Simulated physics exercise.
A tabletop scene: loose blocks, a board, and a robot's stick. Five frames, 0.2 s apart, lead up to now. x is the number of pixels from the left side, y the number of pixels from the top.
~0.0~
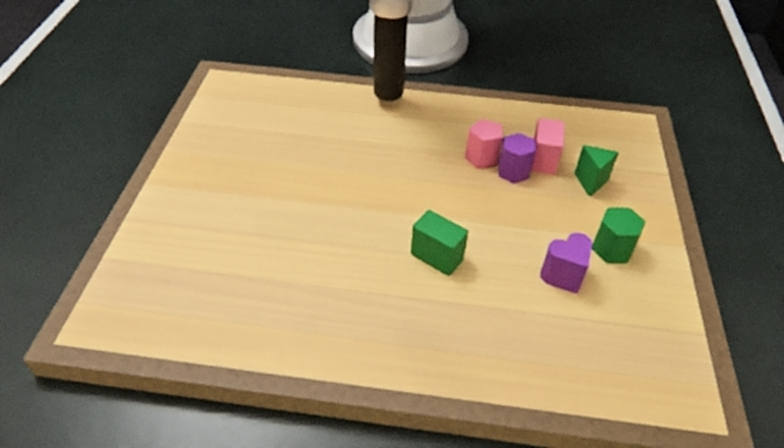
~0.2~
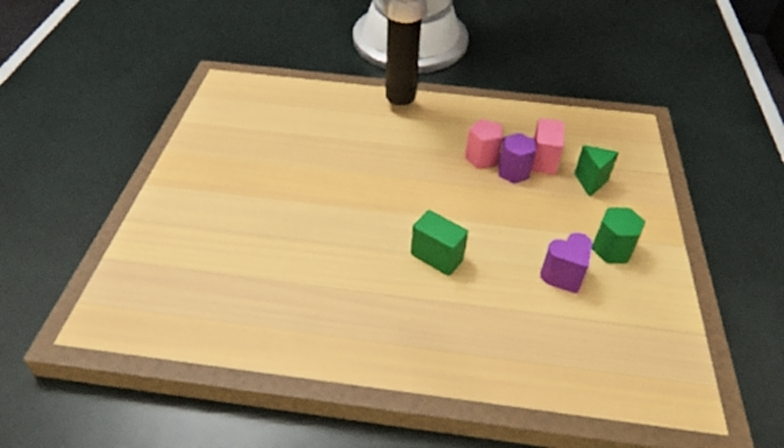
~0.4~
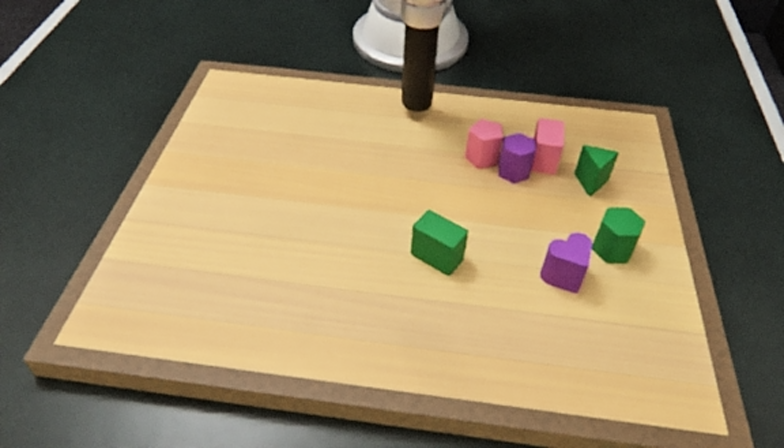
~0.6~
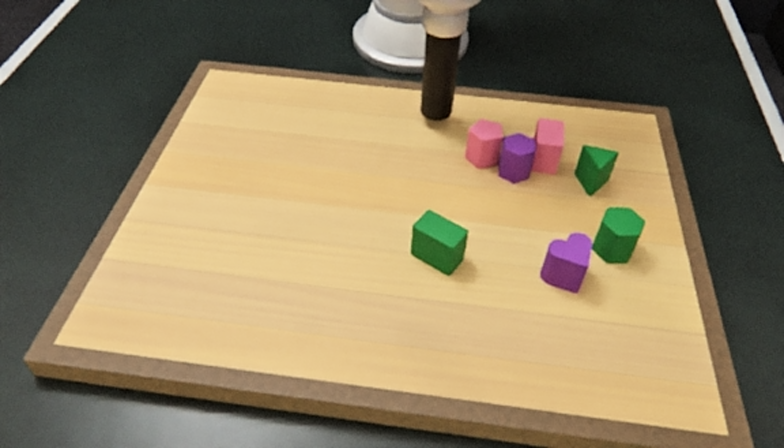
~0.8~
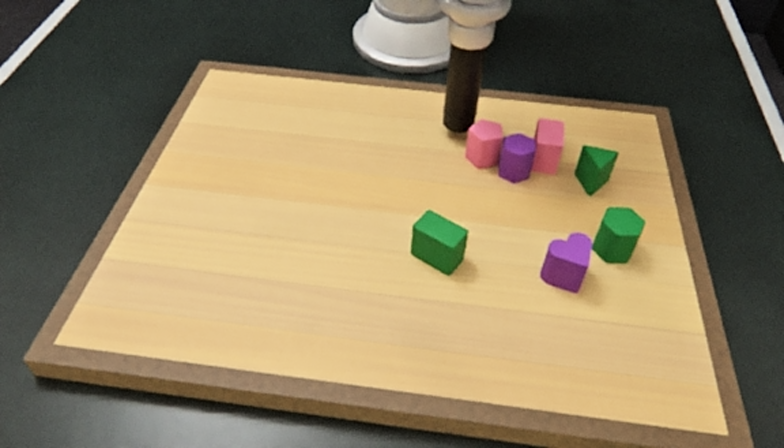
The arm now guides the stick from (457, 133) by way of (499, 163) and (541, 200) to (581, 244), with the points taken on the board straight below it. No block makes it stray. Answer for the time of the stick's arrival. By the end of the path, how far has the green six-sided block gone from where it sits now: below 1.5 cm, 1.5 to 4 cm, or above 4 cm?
The best fit is under 1.5 cm.
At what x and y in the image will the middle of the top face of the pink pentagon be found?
At the end it should sit near (503, 166).
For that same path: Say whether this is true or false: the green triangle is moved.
It is false.
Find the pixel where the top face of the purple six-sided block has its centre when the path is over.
Answer: (616, 198).
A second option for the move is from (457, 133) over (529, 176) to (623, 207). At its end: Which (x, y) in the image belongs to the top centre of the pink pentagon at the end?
That would be at about pixel (502, 157).
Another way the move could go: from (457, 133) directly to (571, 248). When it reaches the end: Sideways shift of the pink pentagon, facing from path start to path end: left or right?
It heads right.
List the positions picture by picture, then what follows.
In the first picture, tip of the stick (389, 93), middles of tops, pink pentagon (487, 129), purple six-sided block (520, 143), pink rectangle (551, 131), green triangle (601, 154), green six-sided block (624, 221).
In the second picture, stick (401, 97), nothing pushed.
In the third picture, stick (417, 103), nothing pushed.
In the fourth picture, stick (436, 112), nothing pushed.
In the fifth picture, stick (458, 124), pink pentagon (487, 129), purple six-sided block (520, 143), pink rectangle (551, 131), green triangle (601, 154), green six-sided block (624, 221).
What follows on the original path. One third of the way, stick (502, 155); pink pentagon (501, 157), turned 75° clockwise; purple six-sided block (532, 154), turned 60° anticlockwise.
Two thirds of the way, stick (544, 191); pink pentagon (503, 166), turned 105° clockwise; purple six-sided block (584, 184), turned 105° anticlockwise.
At the end, stick (585, 235); pink pentagon (503, 166), turned 105° clockwise; purple six-sided block (616, 198), turned 145° anticlockwise; pink rectangle unmoved; green triangle unmoved; green six-sided block (636, 225), turned 30° clockwise.
